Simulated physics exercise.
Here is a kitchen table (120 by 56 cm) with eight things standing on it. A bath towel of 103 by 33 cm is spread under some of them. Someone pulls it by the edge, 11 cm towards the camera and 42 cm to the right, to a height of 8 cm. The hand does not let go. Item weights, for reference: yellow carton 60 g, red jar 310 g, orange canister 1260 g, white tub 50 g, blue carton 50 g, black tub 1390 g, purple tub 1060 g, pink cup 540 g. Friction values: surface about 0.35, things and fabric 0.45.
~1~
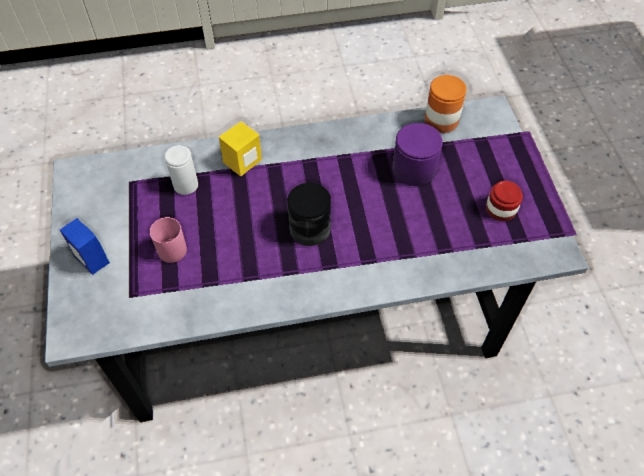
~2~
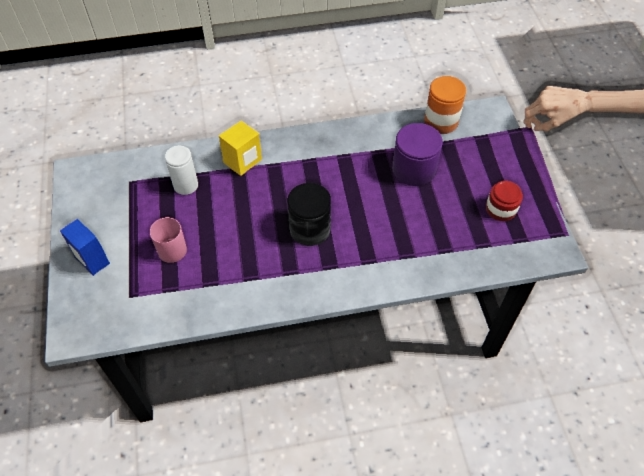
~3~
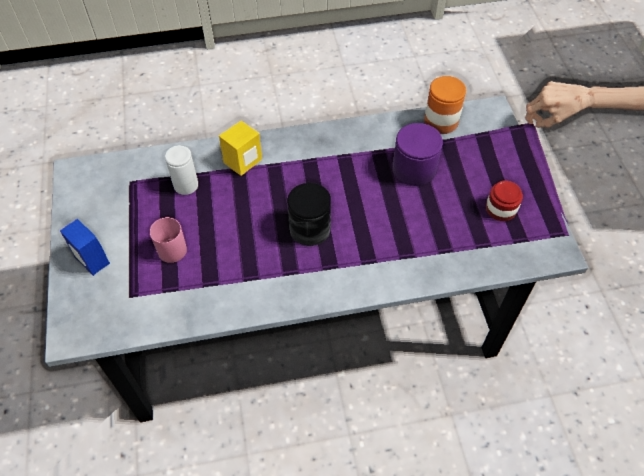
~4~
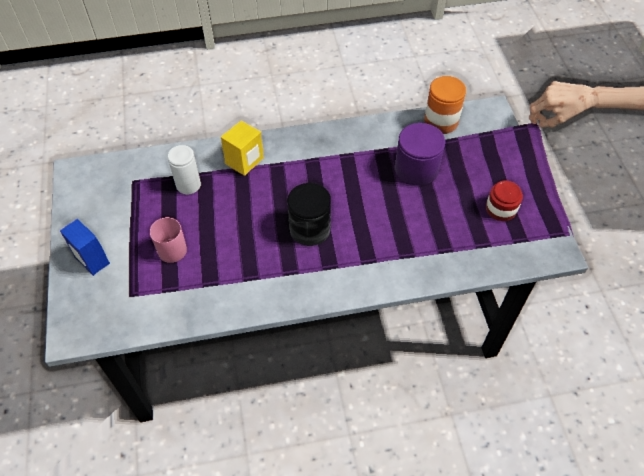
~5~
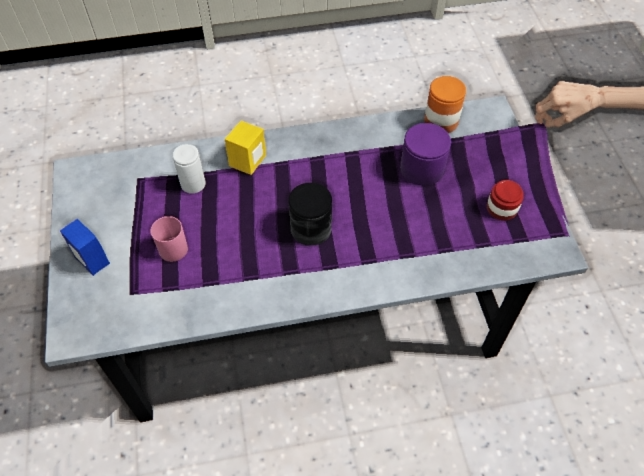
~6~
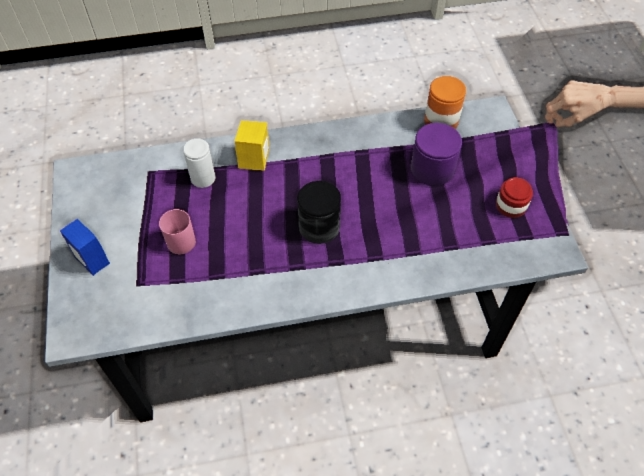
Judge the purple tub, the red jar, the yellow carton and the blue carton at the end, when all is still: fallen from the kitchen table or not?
Purple tub: Fallen; red jar: Fallen; yellow carton: Fallen; blue carton: Not fallen.
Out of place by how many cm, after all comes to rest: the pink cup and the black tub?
About: Pink cup 60 cm, black tub 60 cm.
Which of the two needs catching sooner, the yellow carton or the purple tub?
I'd say the yellow one goes first.
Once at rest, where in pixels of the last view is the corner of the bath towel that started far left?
That corner ends up near pixel (365, 129) in the last view.
Next, 85 % of the bath towel is still over the top; purple tub 16 cm off its start, yellow carton 13 cm off its start, red jar 12 cm off its start.
Then, 75 % of the bath towel is still over the top; red jar over the edge, purple tub 31 cm off its start, yellow carton 23 cm off its start.
After that, 60 % of the bath towel is still over the top; purple tub 44 cm off its start at (594, 148), red jar over the edge, yellow carton over the edge.
Later, 50 % of the bath towel is still over the top; yellow carton over the edge, purple tub over the edge, red jar over the edge.
At the end, 45 % of the bath towel is still over the top; yellow carton over the edge, purple tub over the edge, red jar over the edge, blue carton 0 cm off its start at (77, 233).
